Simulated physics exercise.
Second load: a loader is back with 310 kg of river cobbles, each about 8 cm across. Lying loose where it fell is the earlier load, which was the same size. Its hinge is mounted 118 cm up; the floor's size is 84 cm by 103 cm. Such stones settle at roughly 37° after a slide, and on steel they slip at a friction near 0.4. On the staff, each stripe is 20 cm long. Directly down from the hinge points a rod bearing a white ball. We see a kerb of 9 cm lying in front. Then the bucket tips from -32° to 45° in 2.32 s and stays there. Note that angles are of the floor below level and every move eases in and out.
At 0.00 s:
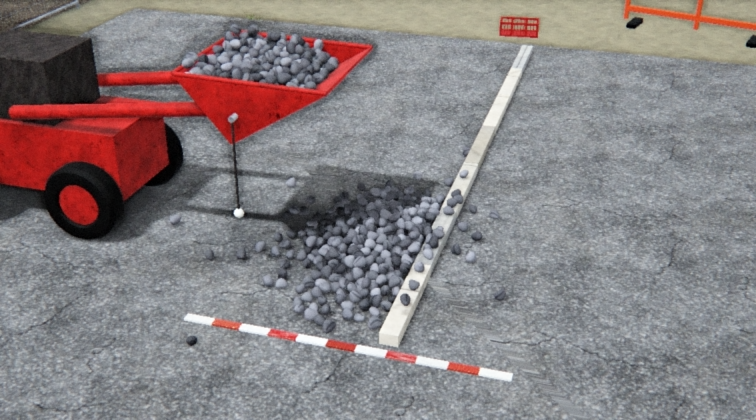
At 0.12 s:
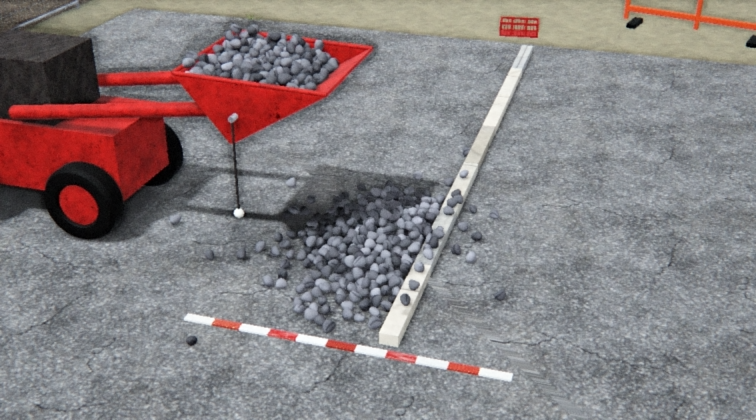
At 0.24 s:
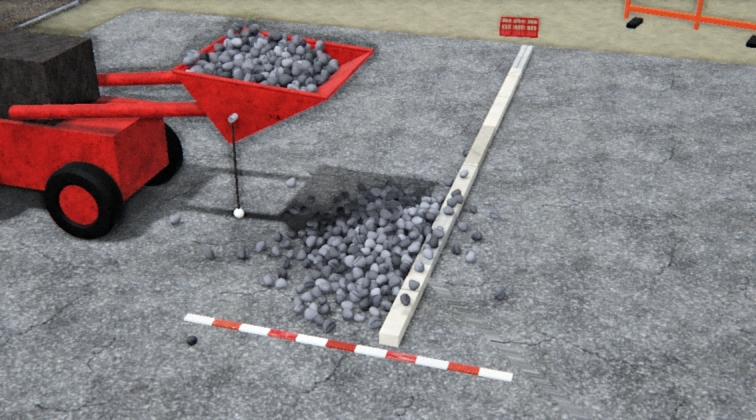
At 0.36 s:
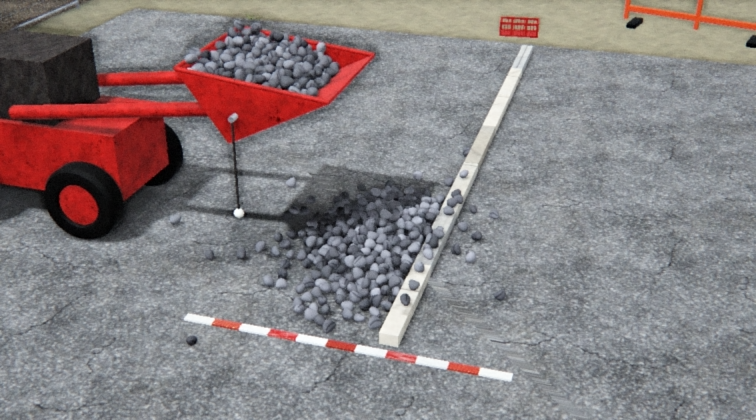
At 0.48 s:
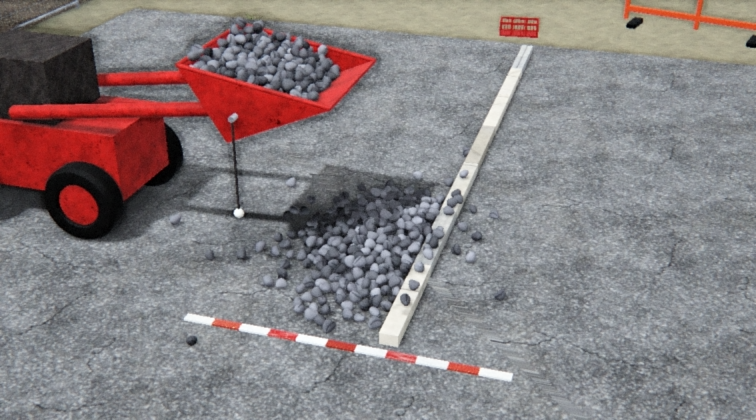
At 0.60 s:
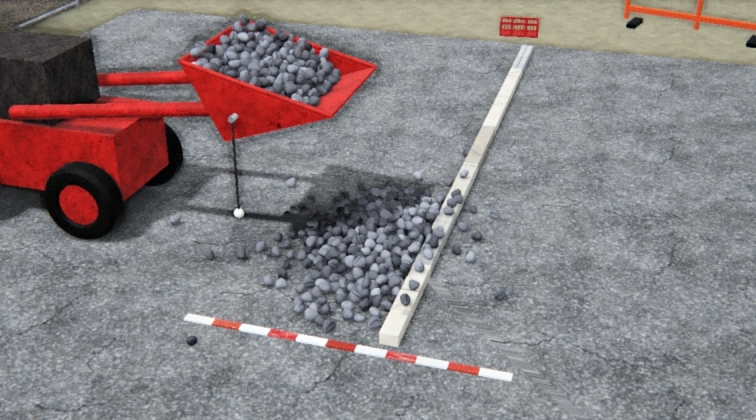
A red bucket heaped with grey stones, held on two red arms by a wheeled red loader at left, slowly tilts its front lip downward over a grey paved yard seen from above at an angle. Below lies a loose pile of similar stones against a pale kerb, behind a red-and-white striped staff. The load shifts slightly as the bucket turns, while loader, pile and camera stay still.
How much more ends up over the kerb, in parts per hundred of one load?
Close to 6 parts in a hundred.
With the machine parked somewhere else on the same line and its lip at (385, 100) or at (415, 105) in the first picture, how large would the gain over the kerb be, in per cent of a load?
Near 50 in a hundred first, near 80 in a hundred second.
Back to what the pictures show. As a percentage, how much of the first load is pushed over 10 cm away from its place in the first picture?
10 %.
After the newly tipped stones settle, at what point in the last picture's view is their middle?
They come to rest centred about (364, 230).
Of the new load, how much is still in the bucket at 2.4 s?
Still inside: Some 0 %.
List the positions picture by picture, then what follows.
In the first picture, the bucket is at -32°, its lip at (326, 94); the top of the load is at (256, 36). The earlier load is highest near (385, 216), 22 cm above ground level, 98 % on this side of the kerb, 2 % over the kerb.
In the second picture, lip at (327, 95), floor tilted -31°, highest stones at (256, 36); the stones move at 0.0 m/s on average.
In the third picture, the bucket is at -30°, its lip at (328, 98); the top of the load is at (248, 36); the stones move at 0.1 m/s on average.
In the fourth picture, lip at (329, 103), floor tilted -27°, highest stones at (250, 35); the stones move at 0.1 m/s on average.
In the fifth picture, the bucket is at -23°, its lip at (331, 109); the top of the load is at (243, 33); the stones move at 0.1 m/s on average.
In the sixth picture, the bucket is at -19°, its lip at (332, 116); the top of the load is at (245, 30); the stones move at 0.1 m/s on average.
After 1.7 s the floor is at 33°; in per cent of one load, 82 in the bucket, 116 on this side of the kerb, 2 over the kerb; the foremost stones are at (474, 235).
After 2.4 s the floor is at 45°; in per cent of one load, 1 in the bucket, 195 on this side of the kerb, 4 over the kerb; the foremost stones are at (479, 257).
After 2.8 s the floor is at 45°; in per cent of one load, 0 in the bucket, 194 on this side of the kerb, 6 over the kerb; the foremost stones are at (490, 270).
After 5.3 s the floor is at 45°; in per cent of one load, 0 in the bucket, 193 on this side of the kerb, 7 over the kerb; the foremost stones are at (492, 269). Net gain over the kerb, 6.
